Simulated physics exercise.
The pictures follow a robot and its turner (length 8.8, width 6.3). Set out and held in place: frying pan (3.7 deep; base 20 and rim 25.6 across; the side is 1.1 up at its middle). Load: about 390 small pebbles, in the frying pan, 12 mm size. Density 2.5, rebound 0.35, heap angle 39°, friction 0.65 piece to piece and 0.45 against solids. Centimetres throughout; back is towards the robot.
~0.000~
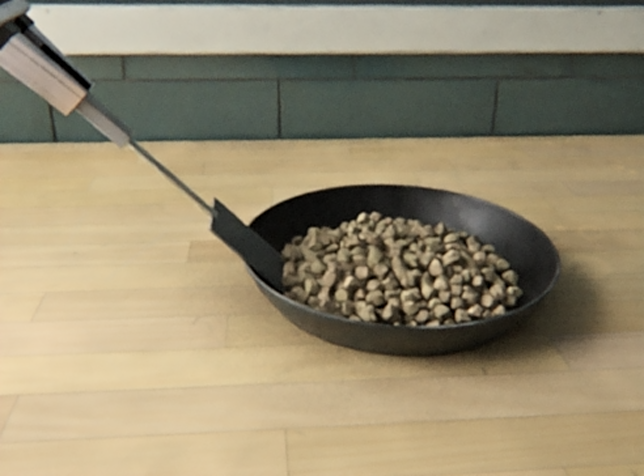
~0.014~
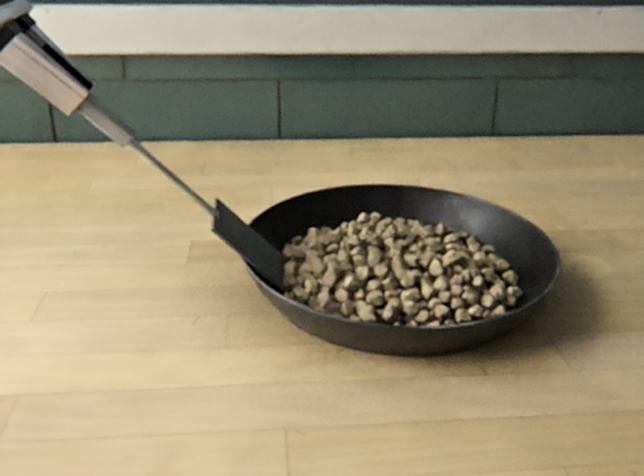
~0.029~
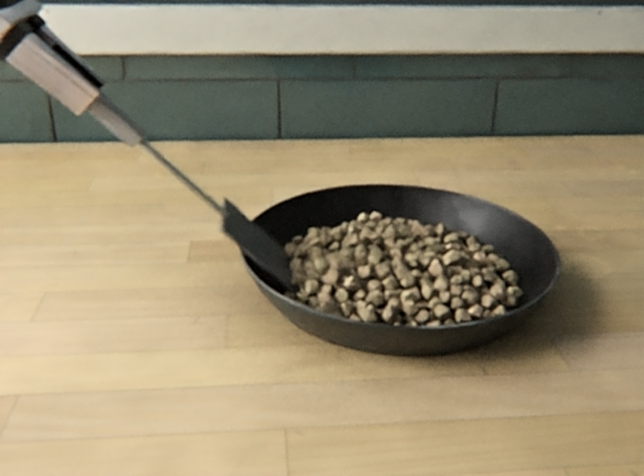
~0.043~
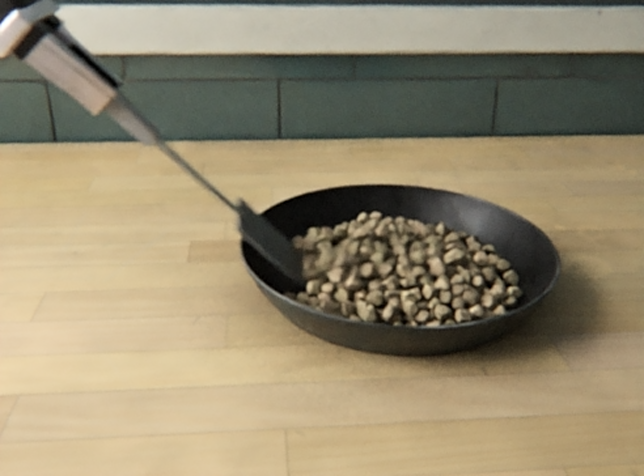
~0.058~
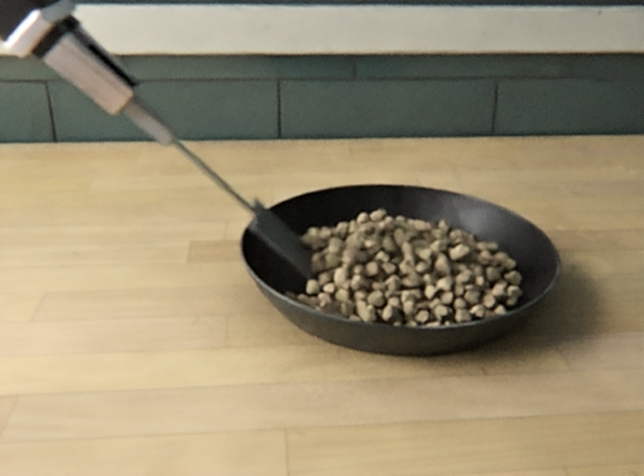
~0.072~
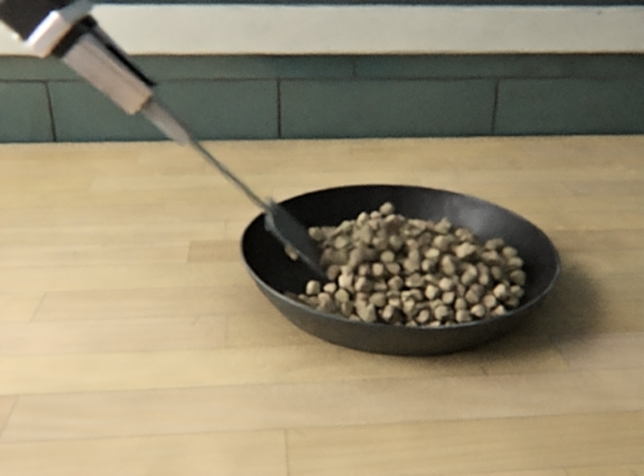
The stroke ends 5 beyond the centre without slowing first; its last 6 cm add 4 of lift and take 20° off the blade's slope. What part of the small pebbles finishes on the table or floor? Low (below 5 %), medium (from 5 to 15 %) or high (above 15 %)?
Answer: Medium; from 5 to 15 % of the small pebbles finish on the table or floor.
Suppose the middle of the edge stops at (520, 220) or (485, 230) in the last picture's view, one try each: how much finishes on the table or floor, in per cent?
Some 20 and 10 per cent.
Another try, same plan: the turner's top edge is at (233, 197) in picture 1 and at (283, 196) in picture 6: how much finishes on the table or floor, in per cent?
Some 0 per cent.
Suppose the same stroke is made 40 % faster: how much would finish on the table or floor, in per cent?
It would be near 15 per cent.
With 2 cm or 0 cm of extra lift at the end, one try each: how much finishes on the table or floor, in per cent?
About 0 and 0 per cent.
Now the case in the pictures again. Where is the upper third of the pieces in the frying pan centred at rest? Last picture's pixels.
At about (484, 257).
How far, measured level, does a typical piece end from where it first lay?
About 3 cm.
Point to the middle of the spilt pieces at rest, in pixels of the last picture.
Around (639, 267).
After 0.11 s, sloping 45°, highest piece 5 above the table; 387 in the frying pan.
After 0.14 s, sloping 37°, highest piece 6 above the table; 387 in the frying pan.
After 0.36 s, sloping 26°, highest piece 5 above the table; 360 in the frying pan, 24 on the table or floor, 3 on the blade or in flight.
After 1.41 s, sloping 26°, highest piece 4 above the table; 360 in the frying pan, 27 on the table or floor.
At rest, 360 in the frying pan, 27 on the table or floor. That is 7 % on the table or floor.
